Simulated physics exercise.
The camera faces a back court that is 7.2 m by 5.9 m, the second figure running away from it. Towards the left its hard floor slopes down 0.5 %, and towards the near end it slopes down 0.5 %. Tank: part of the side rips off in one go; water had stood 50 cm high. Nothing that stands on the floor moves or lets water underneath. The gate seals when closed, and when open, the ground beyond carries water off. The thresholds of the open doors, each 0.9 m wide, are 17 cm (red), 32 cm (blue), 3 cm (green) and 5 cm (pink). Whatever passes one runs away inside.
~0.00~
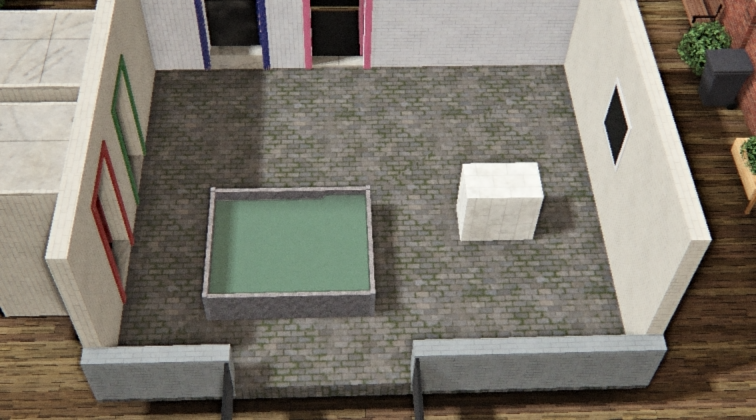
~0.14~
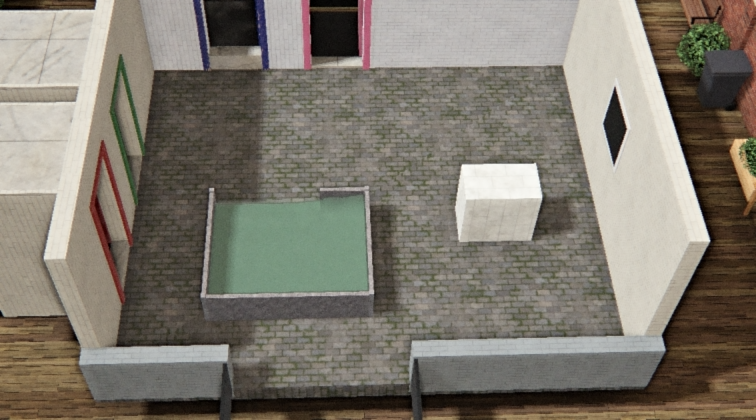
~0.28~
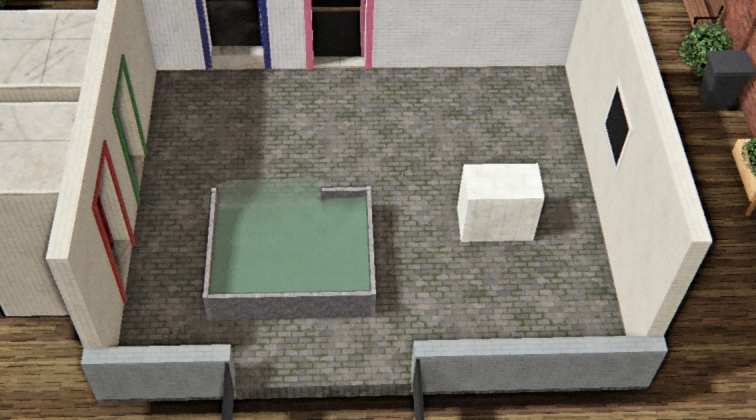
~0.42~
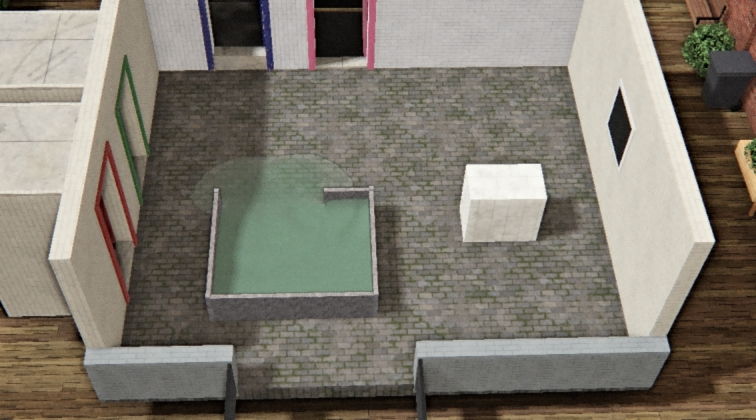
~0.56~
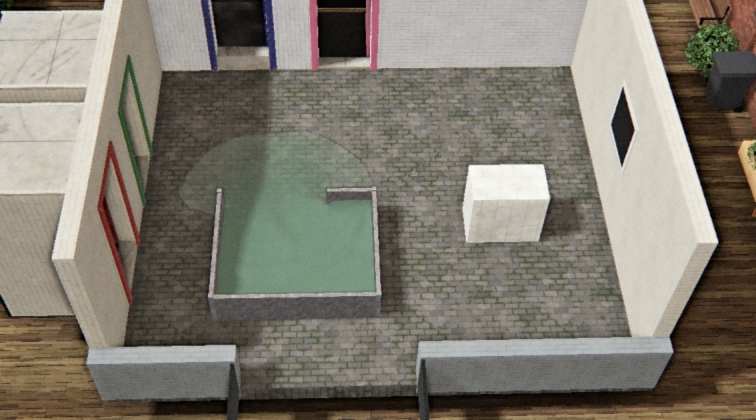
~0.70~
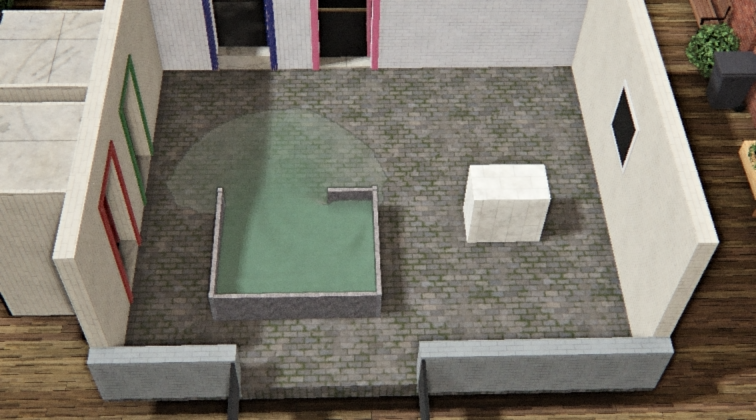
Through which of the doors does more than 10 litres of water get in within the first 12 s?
As I see it, red door: Short of the limit, blue door: Short of the limit, green door: Beyond the limit, pink door: Beyond the limit.
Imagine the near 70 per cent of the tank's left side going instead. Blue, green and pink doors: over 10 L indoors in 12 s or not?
Note: Blue short of the mark, green beyond the mark, pink short of the mark.
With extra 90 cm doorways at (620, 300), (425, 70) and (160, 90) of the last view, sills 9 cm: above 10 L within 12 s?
The first one doesn't reach it, the second one doesn't reach it, and the third one exceeds it.
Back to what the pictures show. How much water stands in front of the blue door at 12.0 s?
About 4.0 cm deep.
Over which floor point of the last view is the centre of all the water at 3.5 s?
The water's centre is around (273, 167).
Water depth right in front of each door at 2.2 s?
You'd get red at 0 cm, blue at 25 cm, green at 5 cm, and pink at 16 cm.
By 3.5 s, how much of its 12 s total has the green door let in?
Fraction in by then: Around 15 per cent.
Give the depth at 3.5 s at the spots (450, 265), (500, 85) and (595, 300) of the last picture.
0, 3 and 0 cm, respectively.
After 1.4 s water covers 25 % of the floor and is deepest (25 cm) near (250, 206); red door not reached, blue door 18 cm at the sill, 0 L in, green door 3 cm at the sill, 0 L in, pink door 2 cm at the sill, 0 L in.
After 2.2 s water covers 30 % of the floor and is deepest (42 cm) near (173, 83); red door not reached, blue door 25 cm at the sill, 0 L in, green door 5 cm at the sill, 4 L in, pink door 16 cm at the sill, 33 L in.
After 3.5 s water covers 35 % of the floor and is deepest (22 cm) near (222, 129); red door not reached, blue door 20 cm at the sill, 0 L in, green door 7 cm at the sill, 22 L in, pink door 13 cm at the sill, 97 L in.
After 7.0 s water covers 70 % of the floor and is deepest (12 cm) near (571, 93); red door 4 cm at the sill, 0 L in, blue door 7 cm at the sill, 0 L in, green door 10 cm at the sill, 105 L in, pink door 8 cm at the sill, 149 L in.
After 12.0 s water covers 95 % of the floor and is deepest (8 cm) near (437, 368); red door 4 cm at the sill, 0 L in, blue door 4 cm at the sill, 0 L in, green door 5 cm at the sill, 162 L in, pink door 3 cm at the sill, 155 L in.
